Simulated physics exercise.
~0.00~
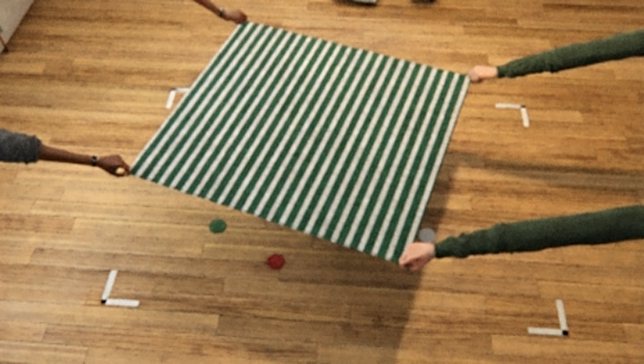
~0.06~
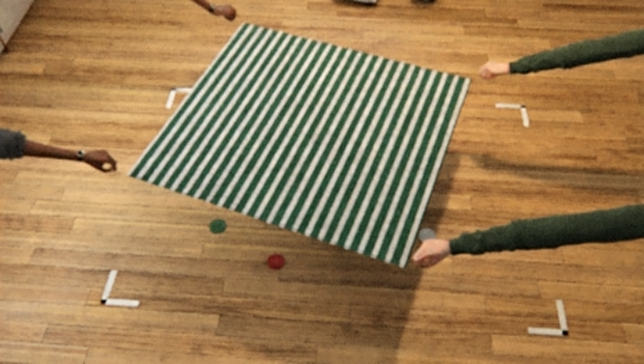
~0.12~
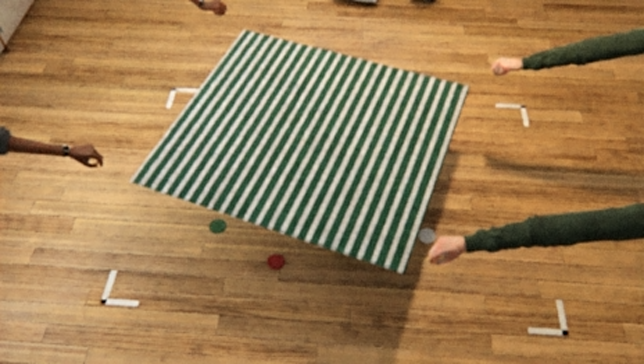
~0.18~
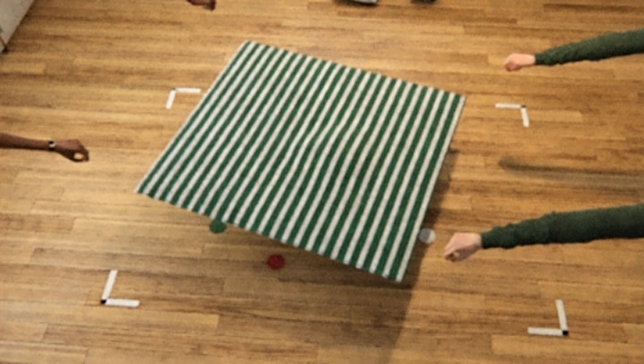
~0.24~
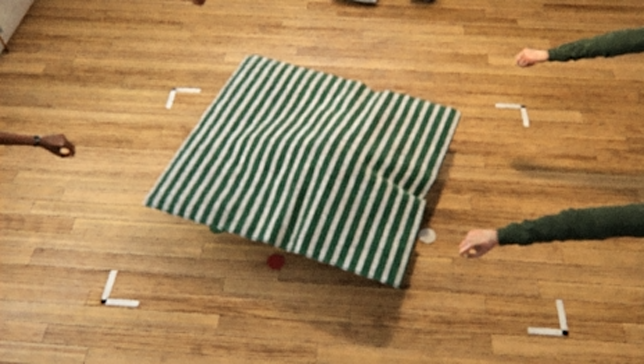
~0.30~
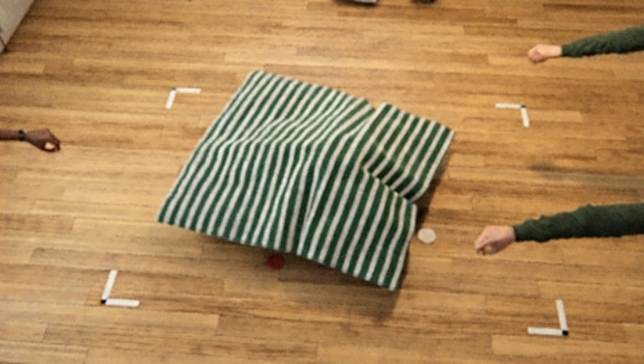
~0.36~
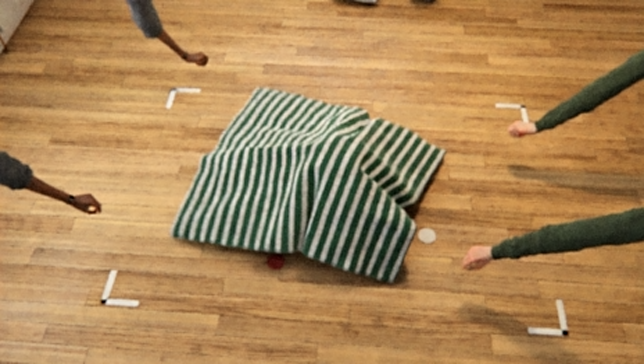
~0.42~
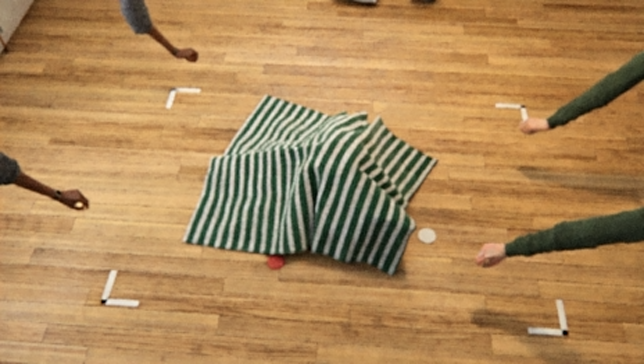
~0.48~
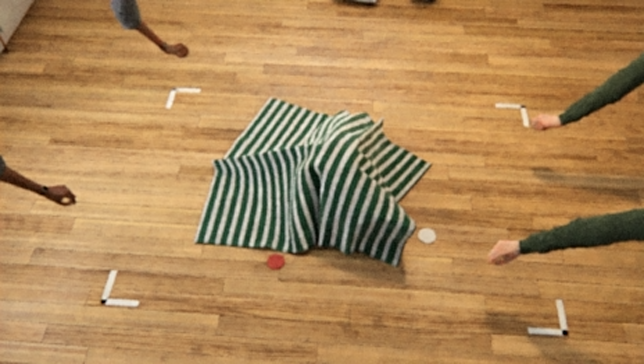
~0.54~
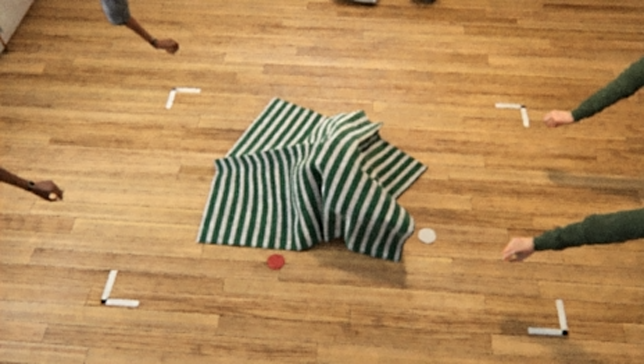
A striped green-and-white blanket drops from four hands and crumples beside red and white discs.
